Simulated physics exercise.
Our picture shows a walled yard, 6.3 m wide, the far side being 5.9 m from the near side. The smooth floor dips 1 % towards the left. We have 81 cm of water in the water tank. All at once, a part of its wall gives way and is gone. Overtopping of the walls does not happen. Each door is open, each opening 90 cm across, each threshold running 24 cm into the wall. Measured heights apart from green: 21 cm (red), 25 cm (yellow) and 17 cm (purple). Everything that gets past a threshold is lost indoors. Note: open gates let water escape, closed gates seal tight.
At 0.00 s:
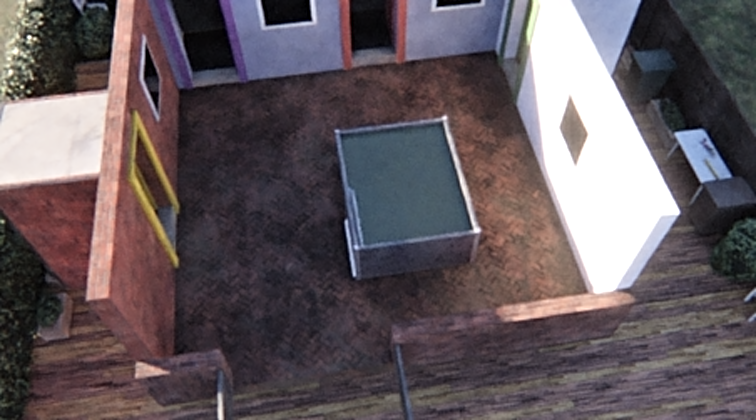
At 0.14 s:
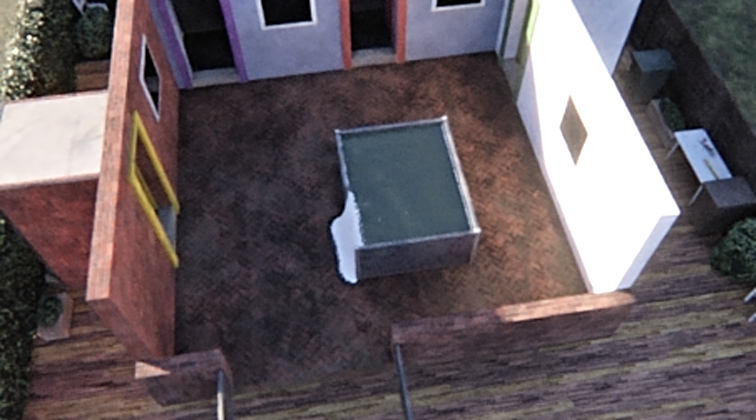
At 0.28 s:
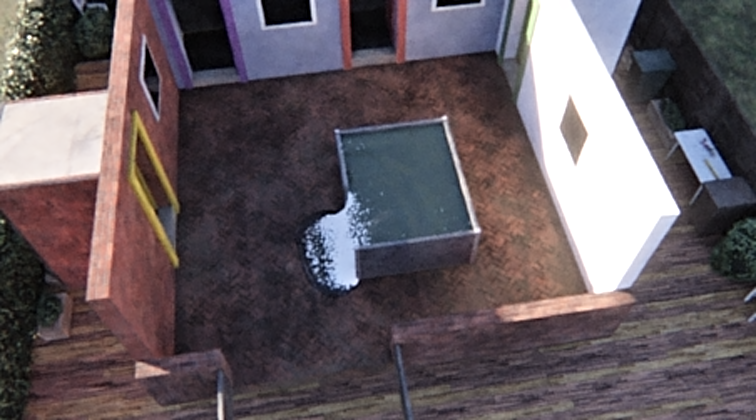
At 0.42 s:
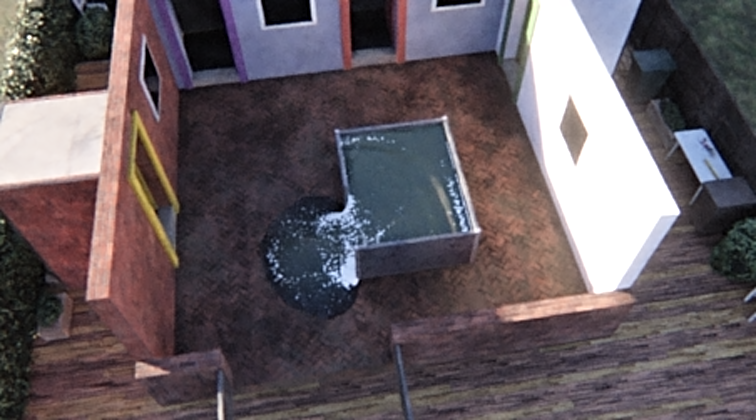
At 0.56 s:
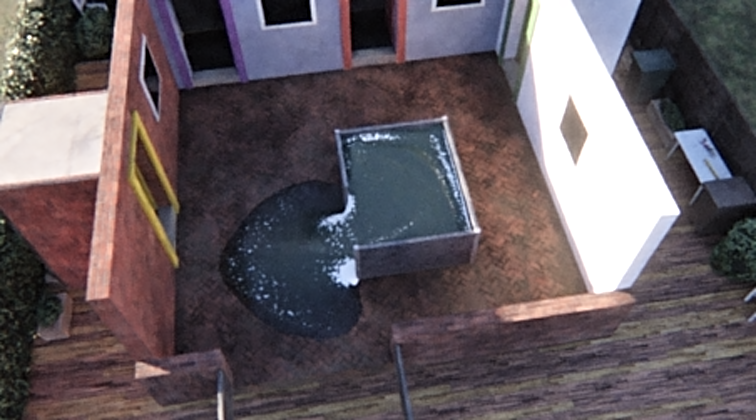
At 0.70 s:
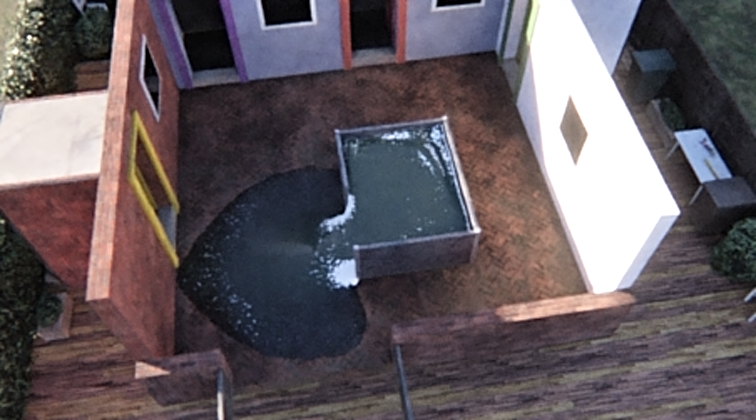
A brick-floored walled yard is seen from high above by a camera that stays still. A square, grey-sided tank of dark green water stands near the middle, with purple and orange doorways in the pale far wall, a yellow-framed opening on the left and a bright white wall on the right. Water bursts white from the tank's left side, then spreads leftward across the floor in a widening dark, rounded sheet flecked with foam, while ripples stir the tank's surface.
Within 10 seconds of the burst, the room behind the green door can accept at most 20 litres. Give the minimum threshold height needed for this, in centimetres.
Roughly 6.5 centimetres.
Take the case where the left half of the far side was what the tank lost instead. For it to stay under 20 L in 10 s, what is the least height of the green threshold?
In that case you'd want it roughly 15 cm high.
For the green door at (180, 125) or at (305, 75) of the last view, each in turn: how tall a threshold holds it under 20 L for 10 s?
First place around 11.5 cm, second around 6.5 cm.
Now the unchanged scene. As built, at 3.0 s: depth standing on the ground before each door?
Door by door, in centimetres - red 0, green 0, yellow 26, purple 22.
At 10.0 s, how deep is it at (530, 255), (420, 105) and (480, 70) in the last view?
First spot about 2 cm, second about 5 cm, third about 9 cm.
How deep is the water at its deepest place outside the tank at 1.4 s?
Max depth: About 56 cm.
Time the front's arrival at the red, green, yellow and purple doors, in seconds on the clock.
So red sees it at 3.8 s, green at 6.0 s, yellow at 0.8 s and purple at 2.4 s.
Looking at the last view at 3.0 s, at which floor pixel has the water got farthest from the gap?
(180, 93).
After 1.4 s water covers 30 % of the floor, deepest (56 cm) near (174, 380); it has not reached the green door.
After 3.0 s water covers 40 % of the floor, deepest (30 cm) near (174, 380); it has not reached the green door.
After 10.0 s water covers 85 % of the floor, deepest (11 cm) near (178, 166); 9 cm at the green door, 0 litres in over its 20 cm threshold.
At the green door as built, the water arrived by 6.0 s and peaked near 11 cm at 6.6 s.
With a threshold of 5.5 cm, 32 litres would have come in within the 10 s; with 7.5 cm, 12 litres. So under 20 litres takes about 6.5 cm.
